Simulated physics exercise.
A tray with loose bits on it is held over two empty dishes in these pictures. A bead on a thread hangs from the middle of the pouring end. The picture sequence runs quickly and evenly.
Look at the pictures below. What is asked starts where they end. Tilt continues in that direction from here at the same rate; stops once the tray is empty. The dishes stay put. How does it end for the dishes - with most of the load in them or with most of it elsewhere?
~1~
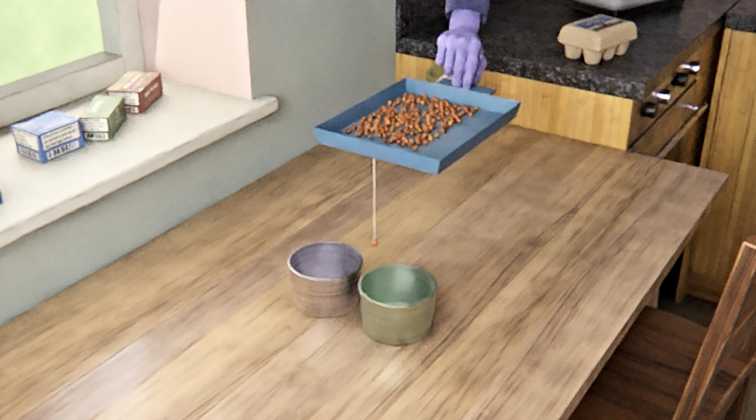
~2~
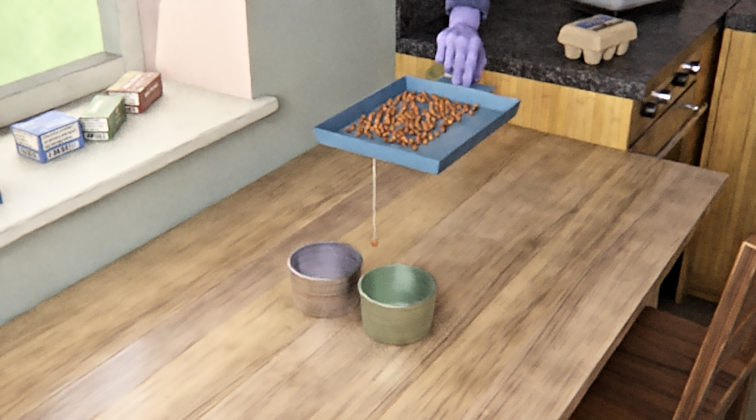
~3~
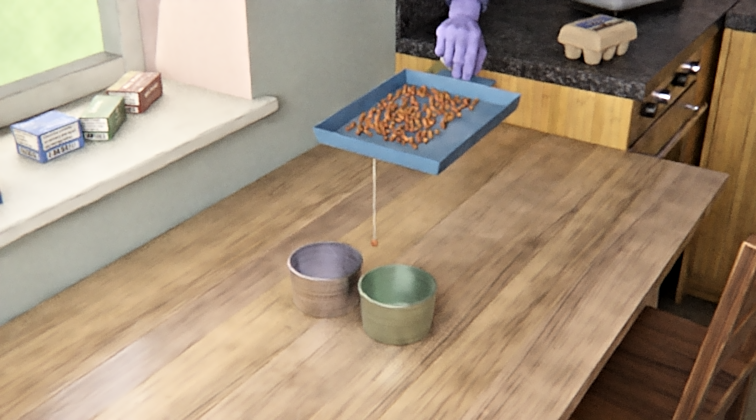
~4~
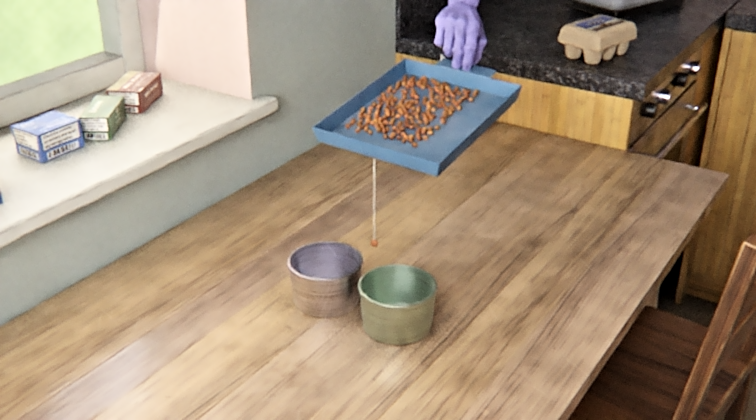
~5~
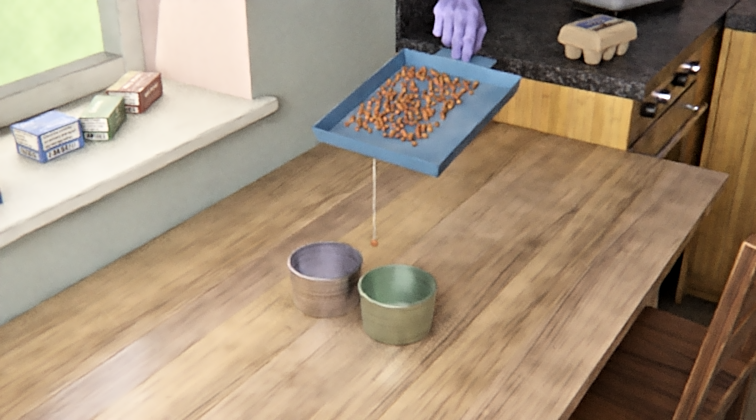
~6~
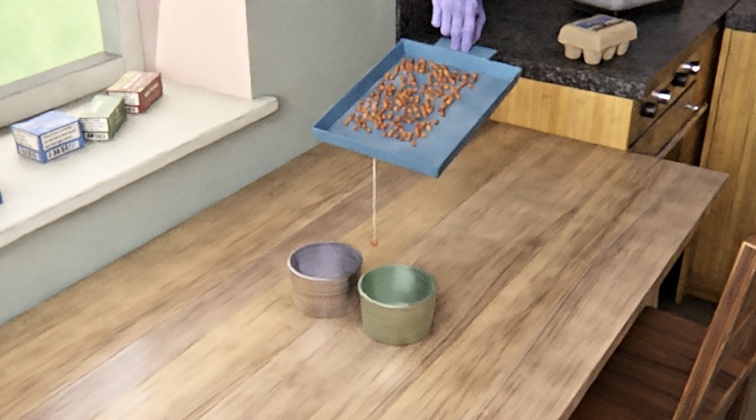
Catch exceeds half.
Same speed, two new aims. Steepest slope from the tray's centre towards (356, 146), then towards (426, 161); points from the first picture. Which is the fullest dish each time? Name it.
For the first place it's the left-side dish, for the second the right-side dish.
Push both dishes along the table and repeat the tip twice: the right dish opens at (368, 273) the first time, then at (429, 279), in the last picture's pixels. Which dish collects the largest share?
At place one the right of the pair; at place two the right of the pair.
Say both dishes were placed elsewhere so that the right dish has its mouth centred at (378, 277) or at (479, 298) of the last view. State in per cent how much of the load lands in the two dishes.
First some 60, then 50 per cent.
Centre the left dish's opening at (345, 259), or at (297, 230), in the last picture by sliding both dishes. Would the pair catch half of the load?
For the two places in order: A majority share, a minority share.
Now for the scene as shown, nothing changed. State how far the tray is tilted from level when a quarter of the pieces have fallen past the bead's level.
Around 105°, give or take.
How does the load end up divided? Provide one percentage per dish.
The left dish has 20 per cent, the right dish has 70.
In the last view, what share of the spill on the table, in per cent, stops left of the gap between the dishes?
Left portion: Around 80 %.
Just after the last frame, tray tipped steeply; almost all on the tray; just a few in the right dish; just a few in the air.
A moment on, tray tipped right over; the larger part on the tray; about a tenth in the right dish; just a few in the left dish; just a few outside both; about a tenth in the air.
Further on, tray tipped past a quarter turn; roughly two thirds in the right dish; roughly a quarter in the left dish; about a tenth outside both.
When it is over, tray tipped past a quarter turn; roughly two thirds in the right dish; roughly a quarter in the left dish; about a tenth outside both.
